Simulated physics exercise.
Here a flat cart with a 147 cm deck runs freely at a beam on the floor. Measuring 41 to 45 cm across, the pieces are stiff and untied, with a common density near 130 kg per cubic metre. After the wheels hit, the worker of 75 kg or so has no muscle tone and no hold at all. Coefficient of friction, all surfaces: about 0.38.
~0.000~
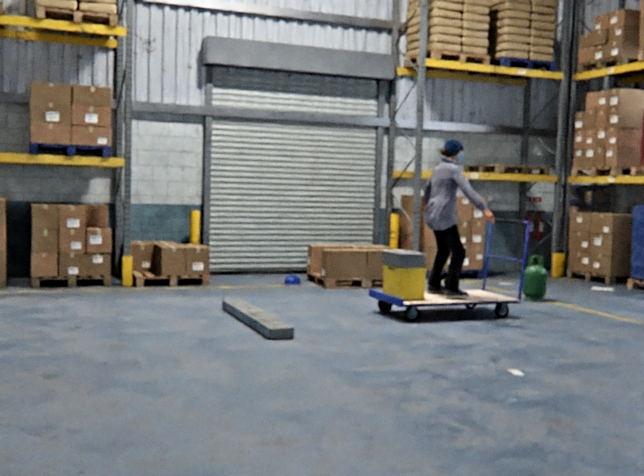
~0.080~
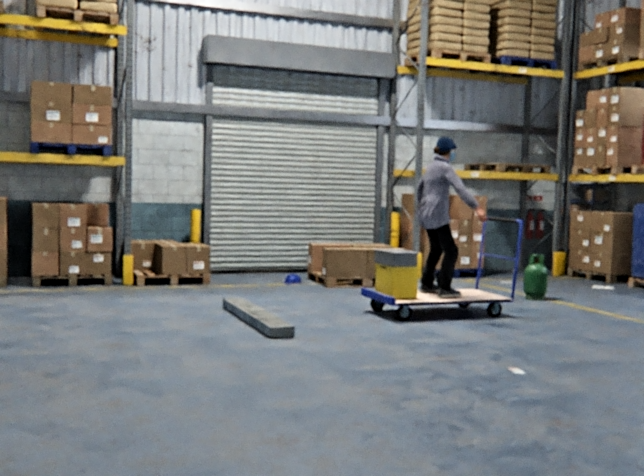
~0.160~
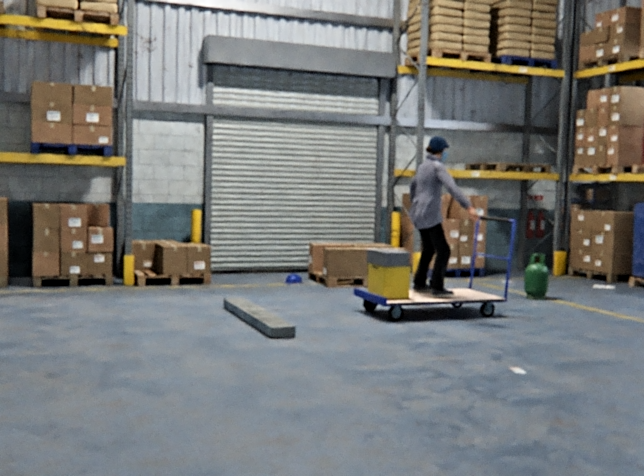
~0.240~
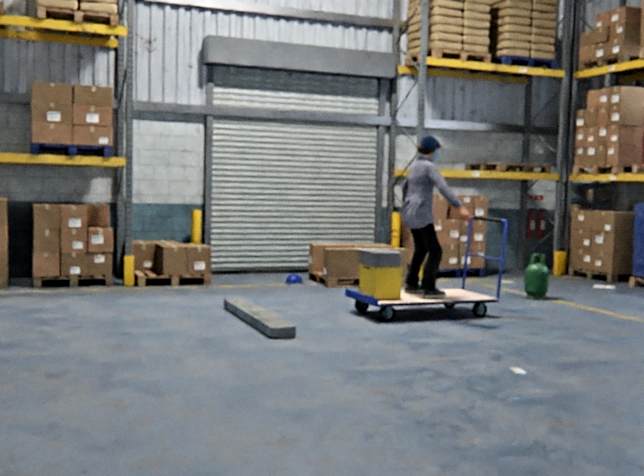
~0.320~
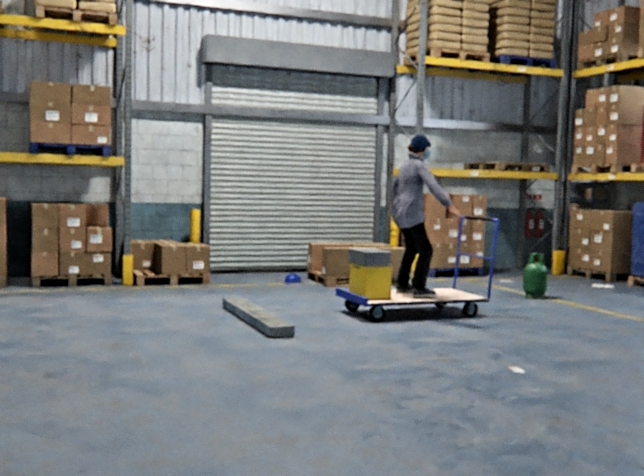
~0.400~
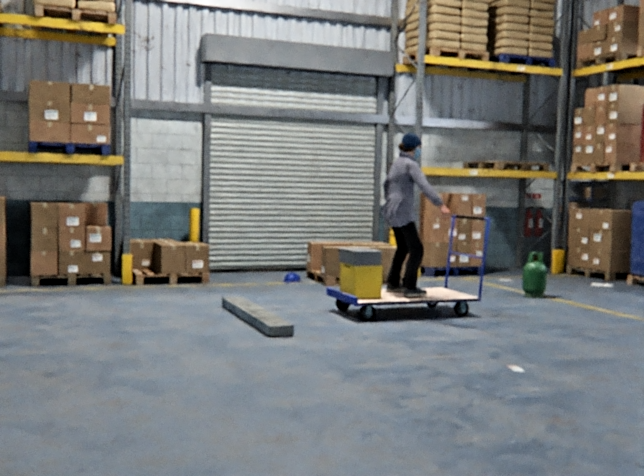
A flat blue cart rolled slowly left across the warehouse floor, carrying a grey and yellow box and a standing worker in a cap who faced right, an arm stretched toward the handle.
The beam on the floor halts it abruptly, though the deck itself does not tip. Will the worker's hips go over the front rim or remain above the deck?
It clears the edge.
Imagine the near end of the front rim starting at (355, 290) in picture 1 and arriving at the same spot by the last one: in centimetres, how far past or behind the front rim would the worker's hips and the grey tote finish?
The hips would end 80 behind the front rim, and the grey one 120 past it.
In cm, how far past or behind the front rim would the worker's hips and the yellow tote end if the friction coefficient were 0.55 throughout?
That puts hips at 20 behind, yellow at 20 behind.
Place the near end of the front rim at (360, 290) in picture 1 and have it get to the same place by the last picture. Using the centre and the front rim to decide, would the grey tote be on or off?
In that case the grey one would be lost.
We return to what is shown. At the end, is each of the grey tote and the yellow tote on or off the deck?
End result - grey: Goes over; yellow: Stays.
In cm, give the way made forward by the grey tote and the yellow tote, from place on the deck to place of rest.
Forward shift, cm - grey: 160; yellow: 0.
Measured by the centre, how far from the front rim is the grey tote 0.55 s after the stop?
Its centre is around 55 cm past the front rim.
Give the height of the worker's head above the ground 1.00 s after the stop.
Height: Approx. 100 cm.
After 1.11 s the deck stops.
After 1.66 s the worker's hips are 5 cm behind the rim, near (263, 252) in the last picture's view.
After 2.11 s the worker's hips are 2 cm past the rim, near (257, 253) in the last picture's view.
When all is still (4.8 s), past the rim, grey tote and the worker's hips; behind it, yellow tote.
